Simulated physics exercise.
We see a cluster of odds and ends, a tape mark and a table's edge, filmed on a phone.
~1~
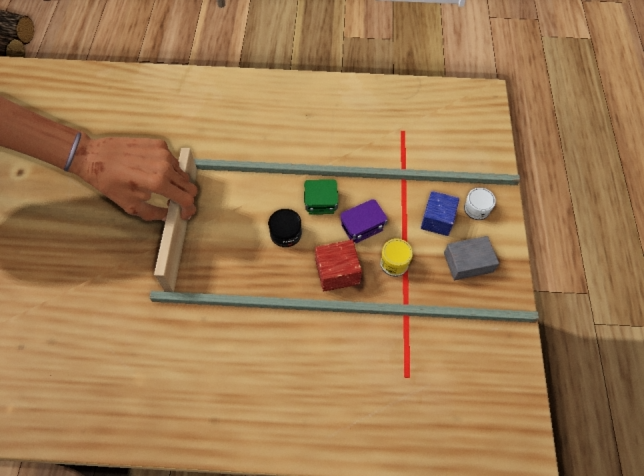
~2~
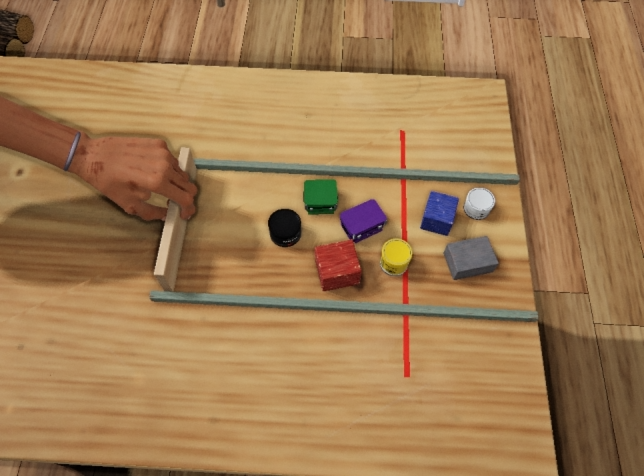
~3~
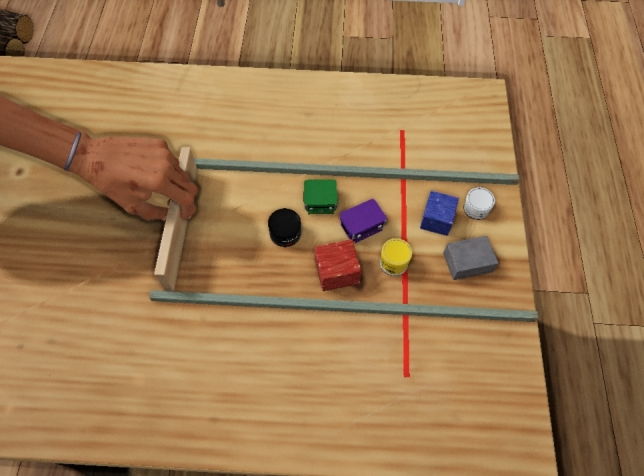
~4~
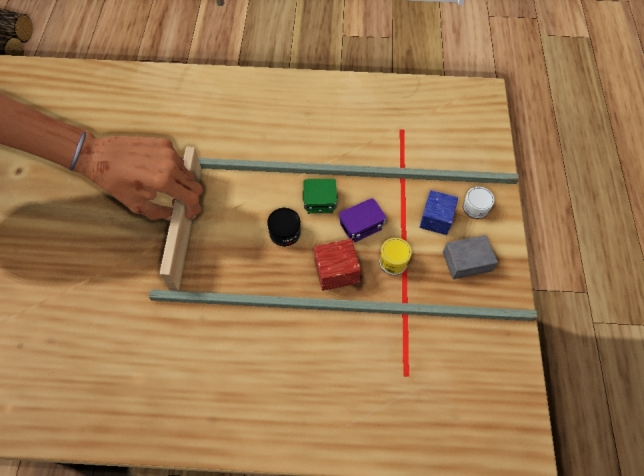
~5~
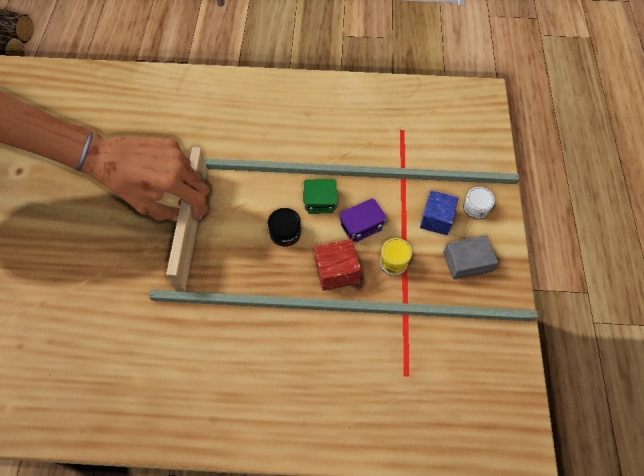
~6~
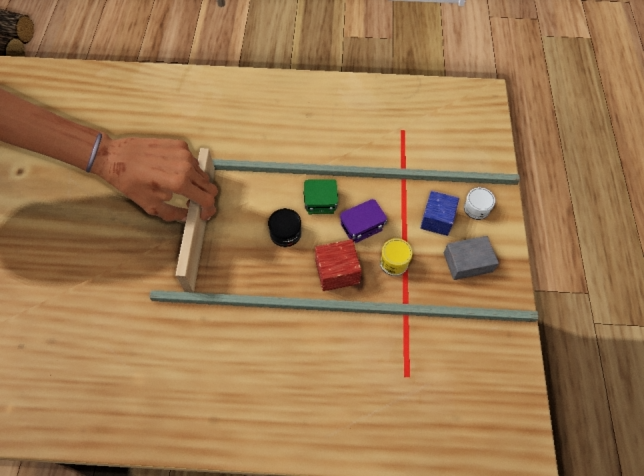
A hand grips an upright wooden board at the left of a pale wooden table, seen from a steady high view above a plank floor. Between two grey-green rails sit black, green, red, purple and yellow objects, with blue, white and grey ones right of a red line. The board stays almost still at first, then the hand slides it slightly right, touching nothing, while the objects stay put.
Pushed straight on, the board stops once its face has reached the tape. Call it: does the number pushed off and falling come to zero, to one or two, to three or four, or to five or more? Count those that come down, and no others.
It comes to zero.
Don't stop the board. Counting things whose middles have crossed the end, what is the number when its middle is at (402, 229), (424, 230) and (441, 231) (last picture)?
Middles past end - pos 1: 0, pos 2: 0, pos 3: 1.
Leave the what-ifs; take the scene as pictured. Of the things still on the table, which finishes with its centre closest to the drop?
That would be the white pot, the foremost.
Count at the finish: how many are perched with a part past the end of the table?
That'd be 0.
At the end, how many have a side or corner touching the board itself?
3 are in contact with it.
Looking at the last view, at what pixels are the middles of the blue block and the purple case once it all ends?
Final centres, first then second: (483, 209), (452, 221).
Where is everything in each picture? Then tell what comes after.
The first picture shows white pot (479, 204); grey block (471, 258); blue block (440, 214); board (178, 218); tape (405, 240).
The second picture shows grey block (470, 258); black tub (285, 228).
The third picture shows blue block (439, 213); purple case (362, 222).
The fourth picture shows white pot (478, 203); yellow pot (395, 257).
The fifth picture shows grey block (470, 257); board (189, 218).
The sixth picture shows white pot (479, 204); grey block (471, 258); blue block (440, 213); board (197, 218); tape (405, 239).
Early on, none off yet; white pot at rest near (479, 204); grey block at rest near (471, 258); blue block at rest near (440, 213).
Finally, the number that fall off is zero.
